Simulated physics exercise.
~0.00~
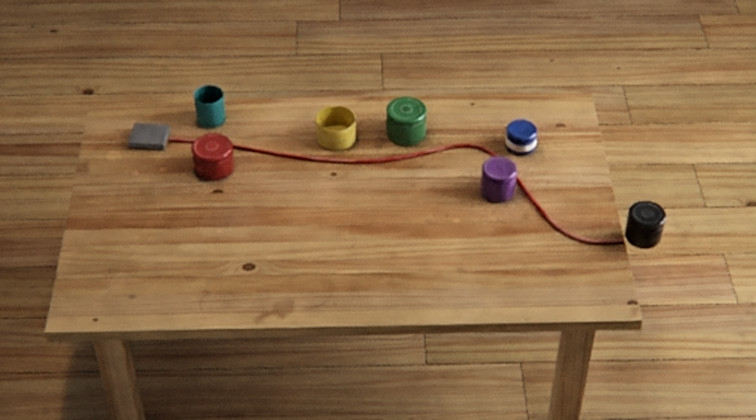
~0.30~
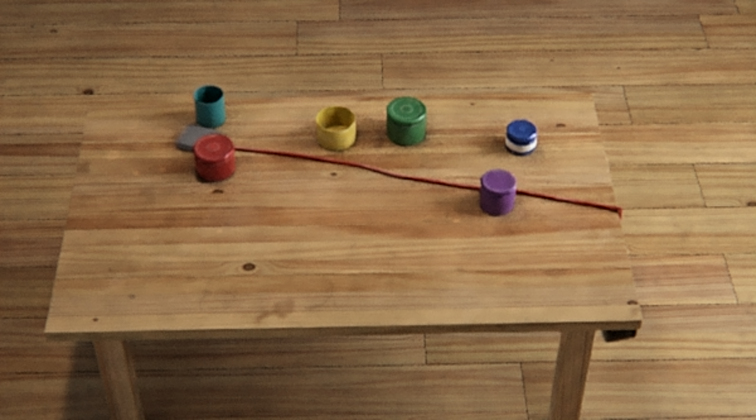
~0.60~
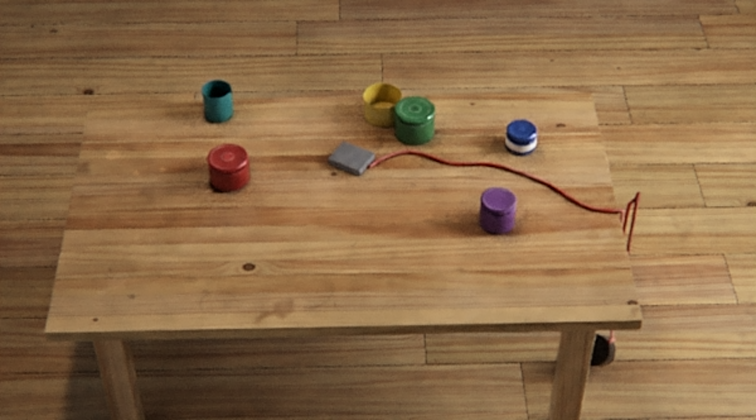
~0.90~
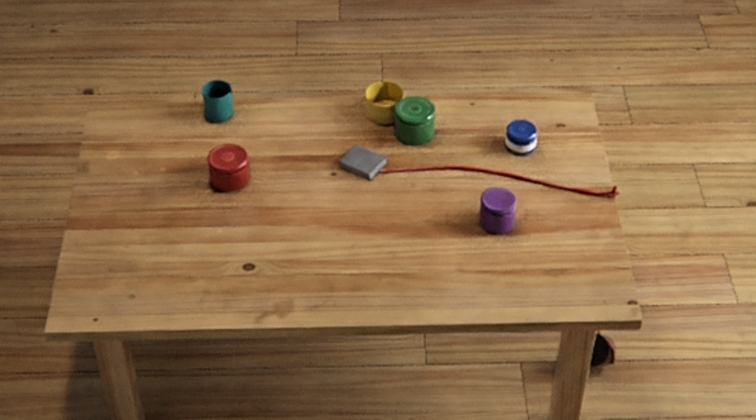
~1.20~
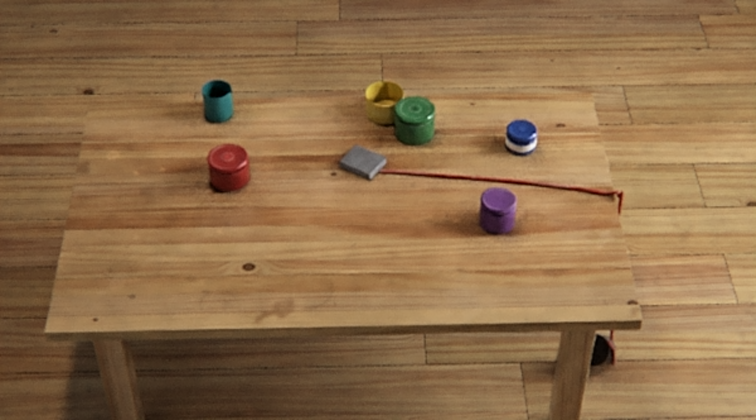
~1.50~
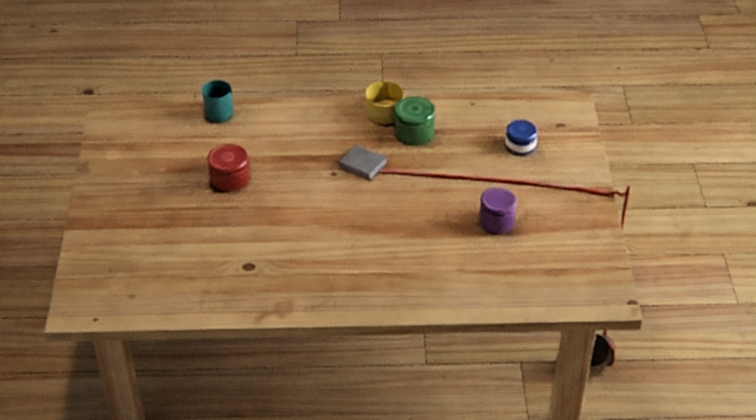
On a wooden table, a black cylinder drops past the right edge, pulling a red cord and the grey block tied to it rightward; the red, purple and yellow containers shift, and the block stops mid-table with the cylinder below, beside a table leg.
